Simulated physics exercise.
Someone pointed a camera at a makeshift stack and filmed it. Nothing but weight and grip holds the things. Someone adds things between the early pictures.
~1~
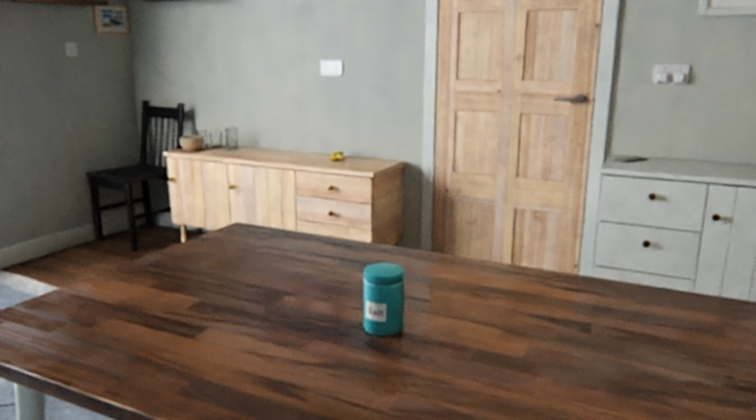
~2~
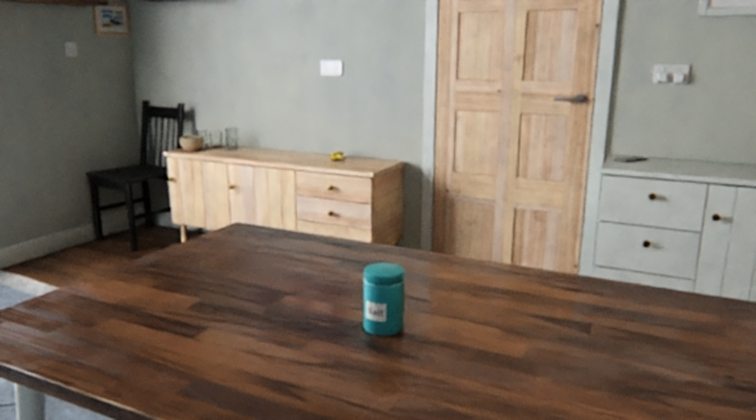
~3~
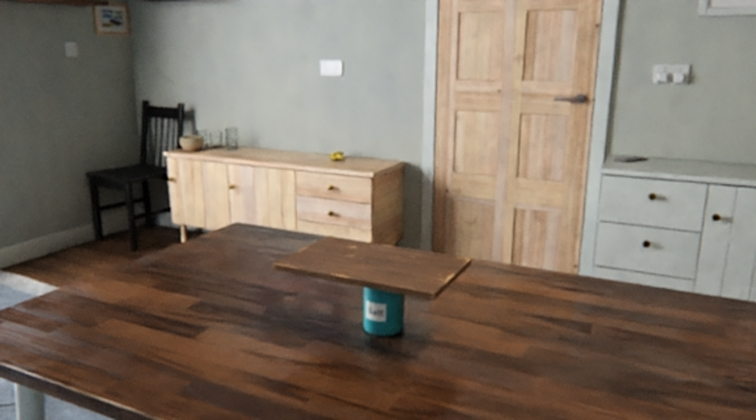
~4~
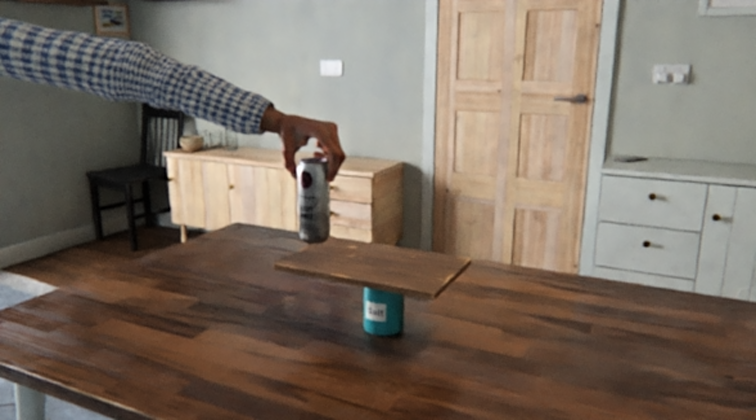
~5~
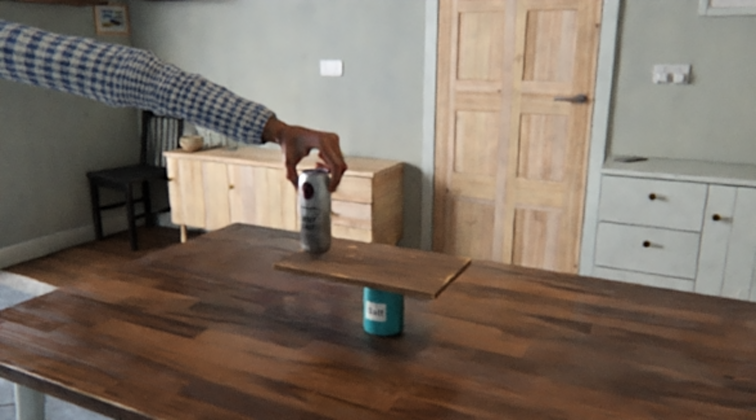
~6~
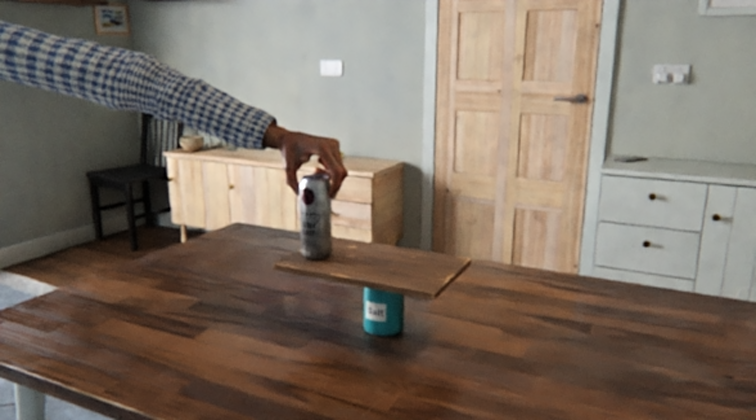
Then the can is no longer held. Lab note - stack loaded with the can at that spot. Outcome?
The stack will not stay as built.
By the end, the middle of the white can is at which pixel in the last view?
End position in the final view: Approximately (209, 288).
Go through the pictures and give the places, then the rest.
In the first frame, the last thing is not in view yet.
In the second frame, the last thing is not in view yet.
In the third frame, the last thing is not in view yet; brown board (374, 264).
In the fourth frame, on its way; white can (314, 201); brown board (374, 264).
In the fifth frame, on its way; white can (316, 211); brown board (374, 264).
In the sixth frame, in place under the hand; white can (316, 217); brown board (374, 264).
Then, 0.50 s past the last view, white can now fallen; brown board rocked 47° from its first pose.
Then, 0.70 s past the last view, brown board now fallen.
Finally, fallen, white can and brown board; turquoise jar still in place. Final places as the last picture's camera would see them, white can near (209, 287). The stack gives way.
